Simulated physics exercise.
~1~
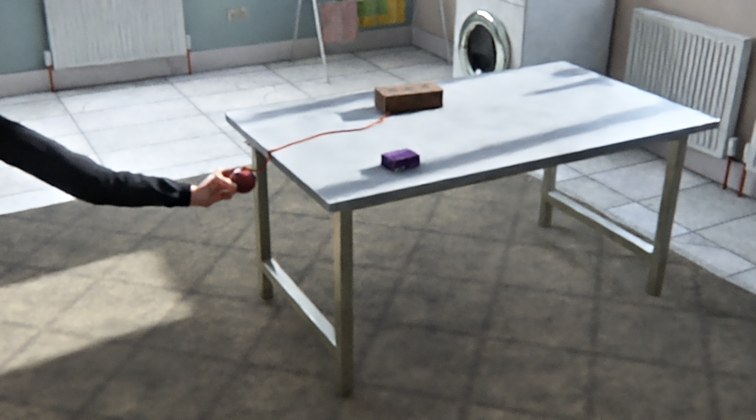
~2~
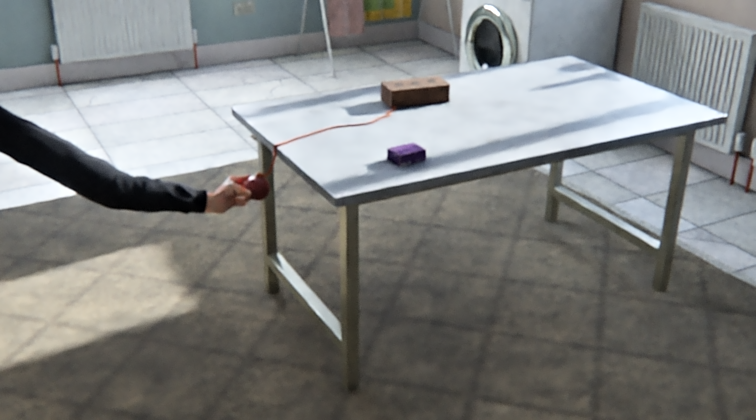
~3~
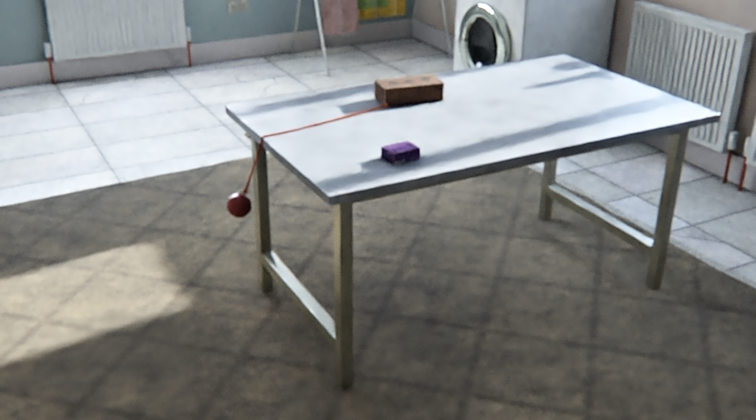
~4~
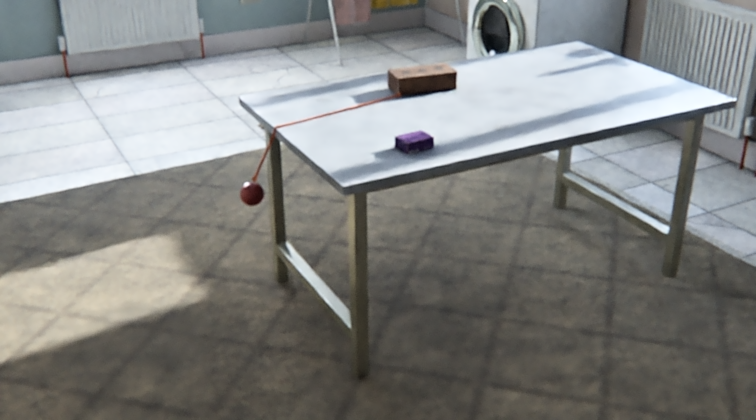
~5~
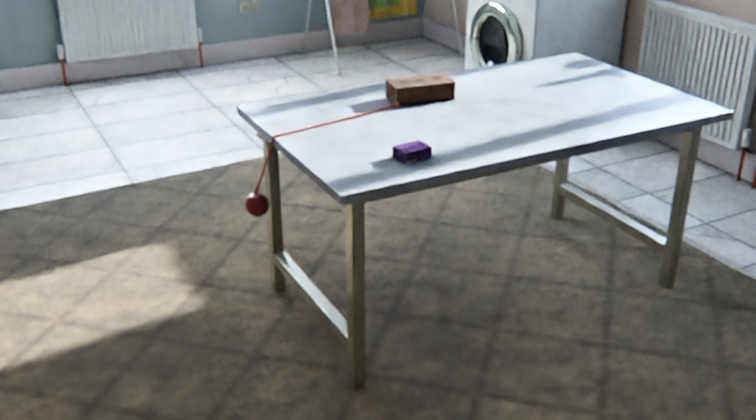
The footage shows a hand lowering a dark red apple past the left end of a table, a red shoelace trailing to a brick beside a purple box, then letting go; the apple drops slightly and swings from the taut lace, while brick and box stay put.
